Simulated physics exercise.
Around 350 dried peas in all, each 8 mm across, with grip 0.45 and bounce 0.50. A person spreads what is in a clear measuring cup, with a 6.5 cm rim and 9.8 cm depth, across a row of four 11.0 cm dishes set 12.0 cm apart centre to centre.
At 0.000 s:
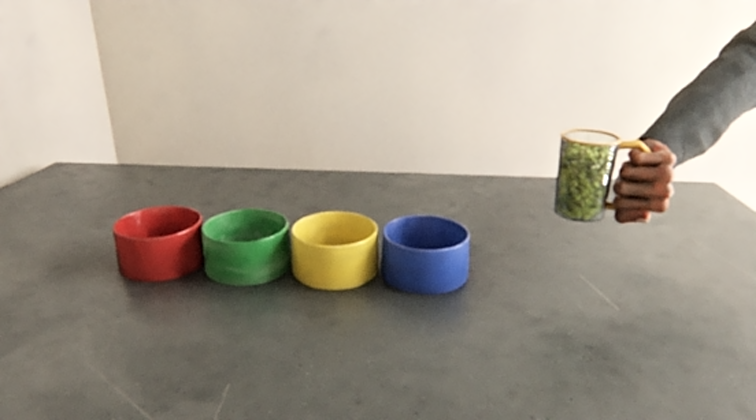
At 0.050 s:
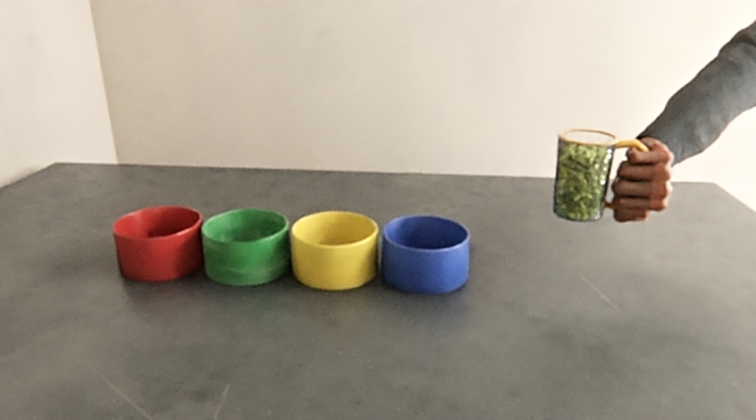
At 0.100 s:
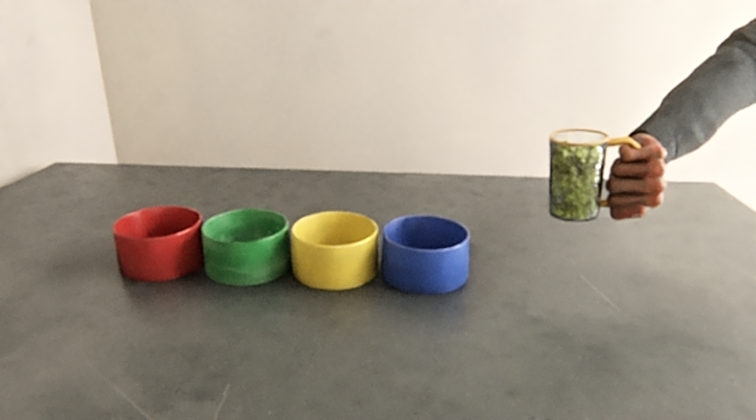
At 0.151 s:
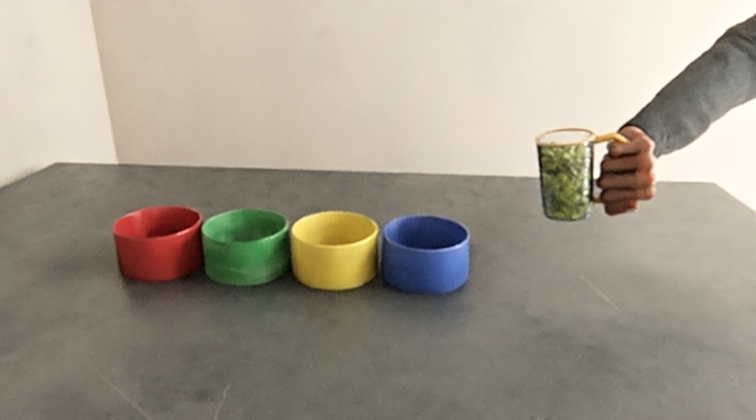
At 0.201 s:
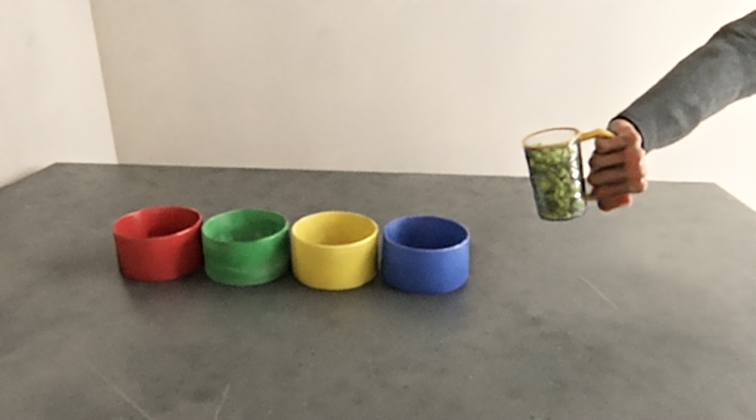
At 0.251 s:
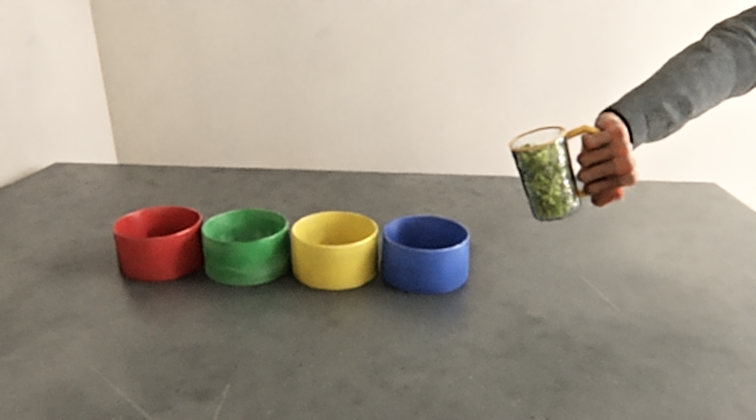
A hand moves a clear cup of green pieces slightly left, tilting it toward four colored dishes.
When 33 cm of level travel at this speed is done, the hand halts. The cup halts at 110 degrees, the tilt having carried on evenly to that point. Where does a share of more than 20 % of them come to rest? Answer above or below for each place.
Red: Below, blue: Below, green: Above, yellow: Above, counter: Below.
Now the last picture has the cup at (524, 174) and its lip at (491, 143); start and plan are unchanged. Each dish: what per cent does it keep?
Per cent kept: Red 0, blue 0, green 100, yellow 0.
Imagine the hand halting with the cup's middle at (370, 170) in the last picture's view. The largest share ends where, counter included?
The biggest share ends at yellow.
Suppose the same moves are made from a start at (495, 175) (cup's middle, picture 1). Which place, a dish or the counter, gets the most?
Result - top receiver is green.
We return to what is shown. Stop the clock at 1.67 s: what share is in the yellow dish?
Around 50 in a hundred by then.
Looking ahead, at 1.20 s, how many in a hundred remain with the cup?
Around 60 in a hundred.
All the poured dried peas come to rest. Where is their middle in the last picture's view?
I'd put it at about (296, 259).
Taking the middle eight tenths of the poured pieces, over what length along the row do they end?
About 16 cm.
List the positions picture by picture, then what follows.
In the first picture, cup at (584, 176), tilt 0 degrees, lip at (562, 136), moved 0.0 cm; middle of the pieces at (582, 178); blue dish at (426, 232); yellow dish at (335, 228); green dish at (246, 225); red dish at (158, 222).
In the second picture, cup at (582, 176), tilt 1 degrees, lip at (559, 137), moved 0.2 cm; middle of the pieces at (580, 178).
In the third picture, cup at (576, 176), tilt 5 degrees, lip at (550, 138), moved 1.0 cm; middle of the pieces at (574, 177).
In the fourth picture, cup at (566, 175), tilt 10 degrees, lip at (537, 141), moved 2.2 cm; middle of the pieces at (565, 177).
In the fifth picture, cup at (557, 175), tilt 15 degrees, lip at (523, 144), moved 3.3 cm; middle of the pieces at (556, 177).
In the sixth picture, cup at (547, 175), tilt 21 degrees, lip at (510, 147), moved 4.5 cm; middle of the pieces at (546, 177); blue dish at (426, 232); yellow dish at (335, 228); green dish at (246, 225); red dish at (158, 222). The cup turns about 110 degrees a second and travels 24 cm a second.
Then, at 0.82 s, tilt 84 degrees; cup holds 100 %.
Then, at 1.20 s, tilt 110 degrees; cup holds 60 %, yellow 40 %.
After 1.67 s, tilt 110 degrees; cup holds 0 %, green 45 %, yellow 50 %.
At rest (2.2 s), red 0 %, blue 0 %, green 45 %, yellow 50 %, counter 5 %.
